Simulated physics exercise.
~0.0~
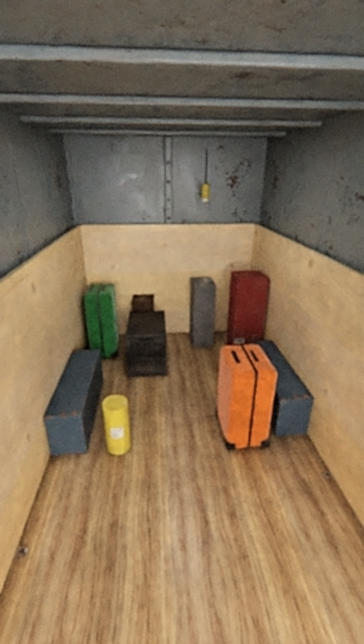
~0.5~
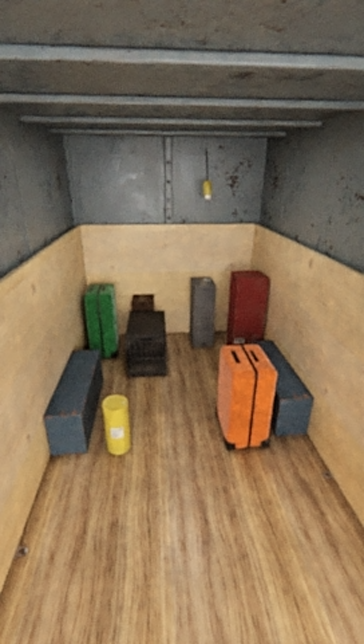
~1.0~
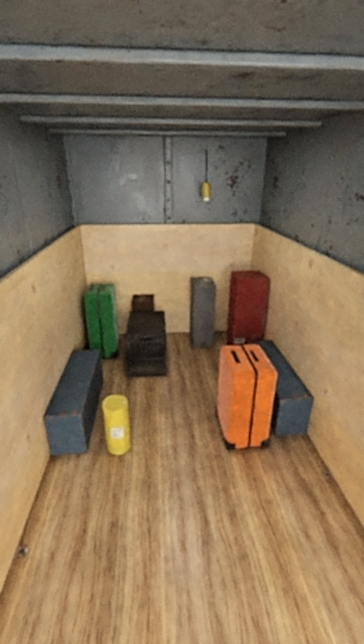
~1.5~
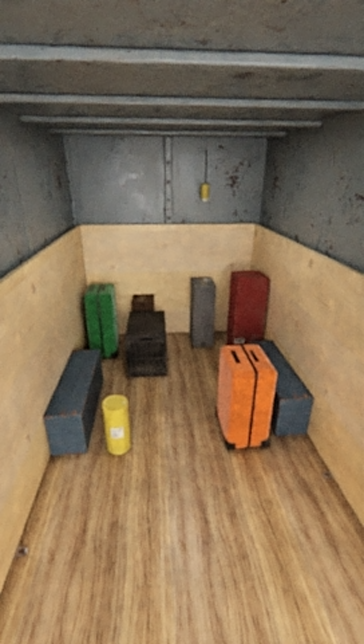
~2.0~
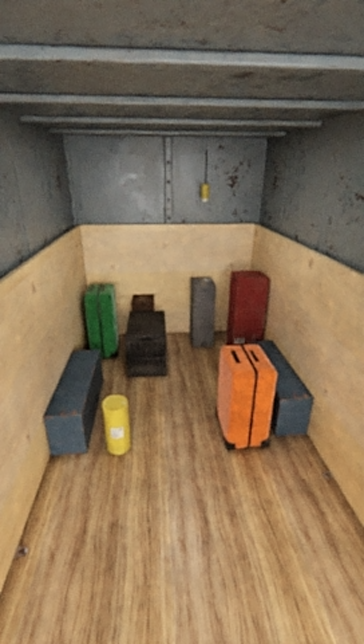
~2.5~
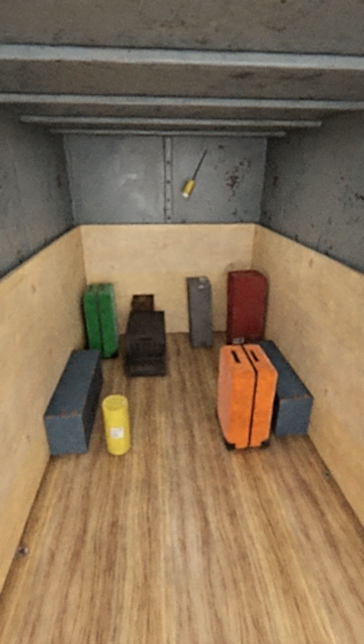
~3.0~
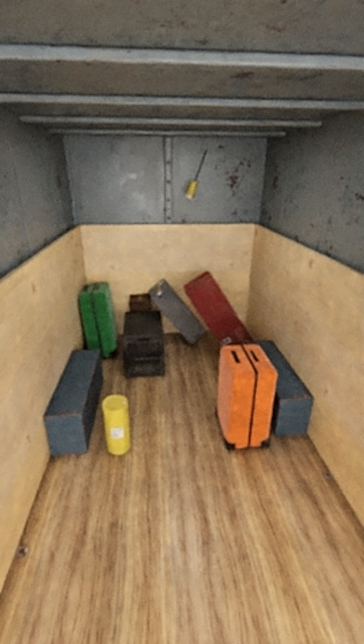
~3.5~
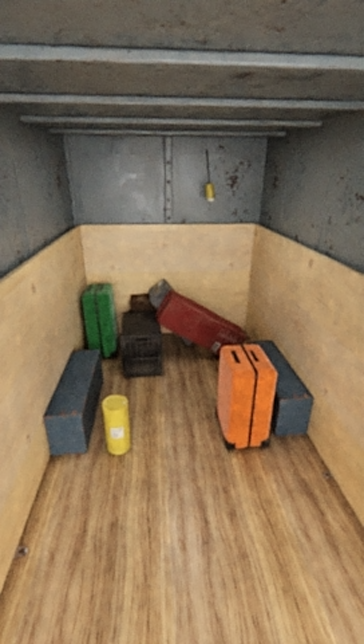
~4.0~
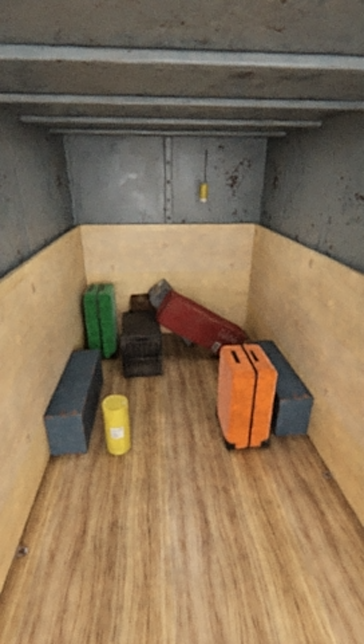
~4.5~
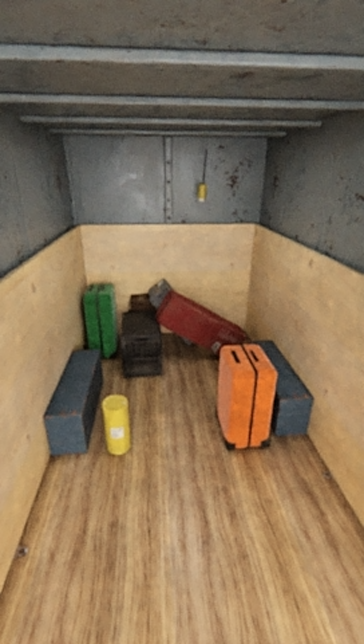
In a van's load bay, the grey and red boxes topple left and stay down.
